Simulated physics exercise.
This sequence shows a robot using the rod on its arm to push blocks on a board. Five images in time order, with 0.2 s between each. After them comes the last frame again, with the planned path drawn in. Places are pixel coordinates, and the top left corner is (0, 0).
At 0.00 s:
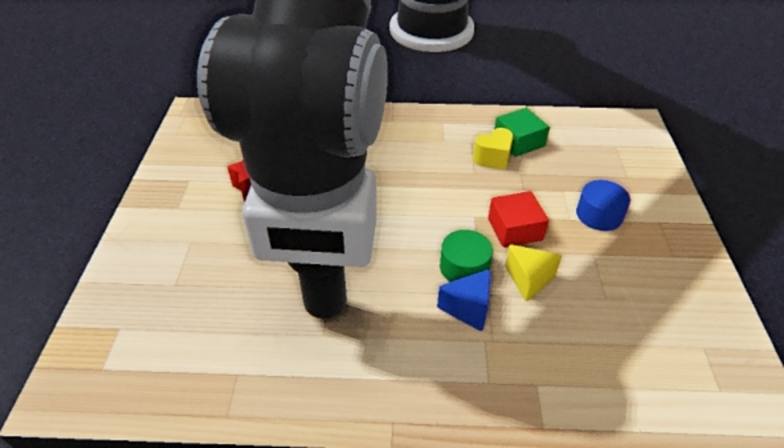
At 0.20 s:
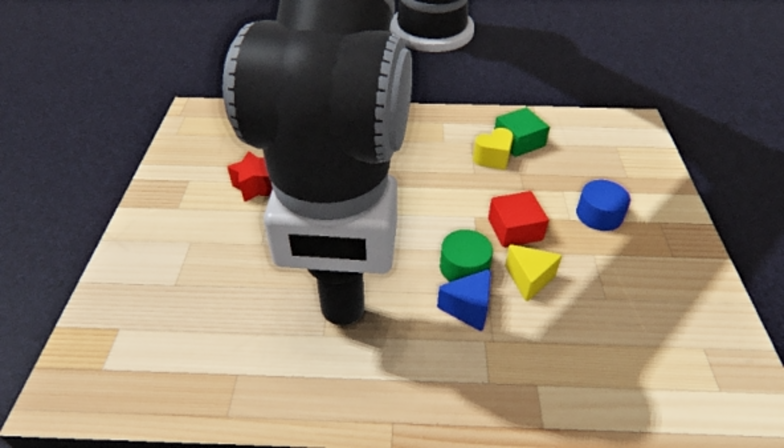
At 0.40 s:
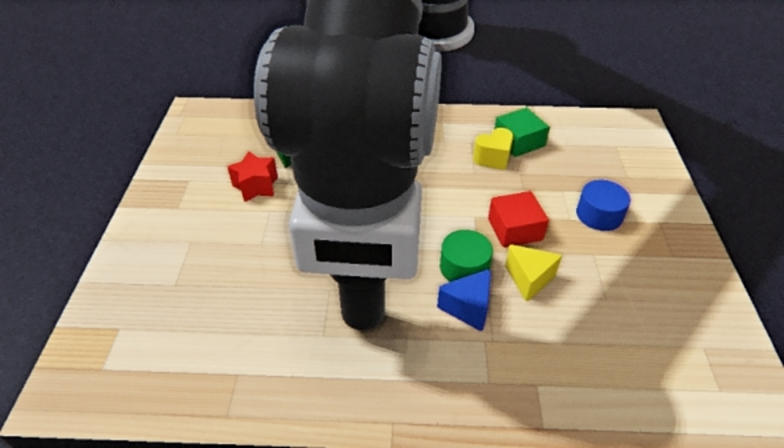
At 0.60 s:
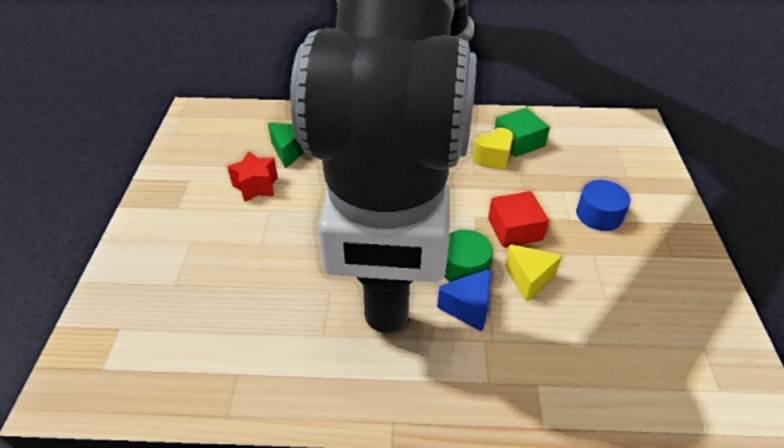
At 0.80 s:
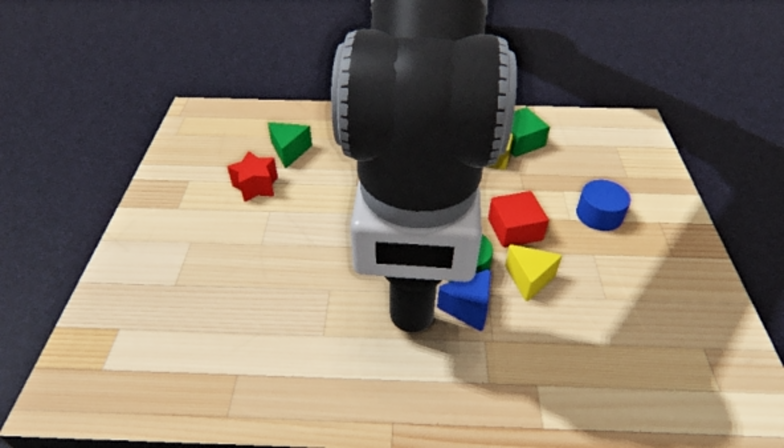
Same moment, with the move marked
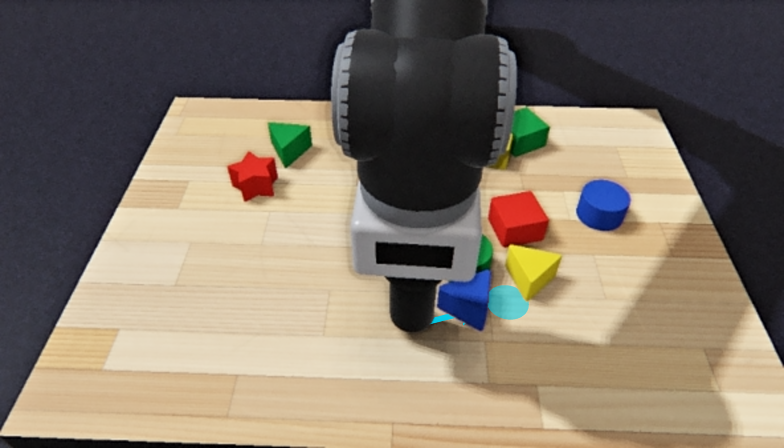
The clip shows a black robot arm moving its rod steadily from left to right across a wooden board toward a blue triangular block, revealing a red star and a green triangular block behind it, while the colored blocks stay still.
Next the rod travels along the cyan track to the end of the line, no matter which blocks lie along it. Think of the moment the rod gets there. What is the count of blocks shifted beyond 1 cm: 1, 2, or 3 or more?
Counting only shifts above 1 cm, I get two blocks.
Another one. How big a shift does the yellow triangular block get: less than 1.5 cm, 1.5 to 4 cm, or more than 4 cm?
The shift is from 1.5 to 4 cm.
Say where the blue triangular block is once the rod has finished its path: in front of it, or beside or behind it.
Before the rod.
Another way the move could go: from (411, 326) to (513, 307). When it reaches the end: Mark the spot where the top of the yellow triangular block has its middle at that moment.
Its top middle will sit at (560, 252).
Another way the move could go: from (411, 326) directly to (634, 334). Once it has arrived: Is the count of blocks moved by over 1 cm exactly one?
Yes
The line goes straight from (411, 326) to (507, 302).
The first path, step by step. Halfway along, rod (464, 303); blue triangular block (501, 282), turned 25° clockwise.
At the end, rod (510, 291); green cylinder unmoved; blue triangular block (550, 276), turned 45° clockwise; yellow triangular block (556, 253), turned 50° anticlockwise.
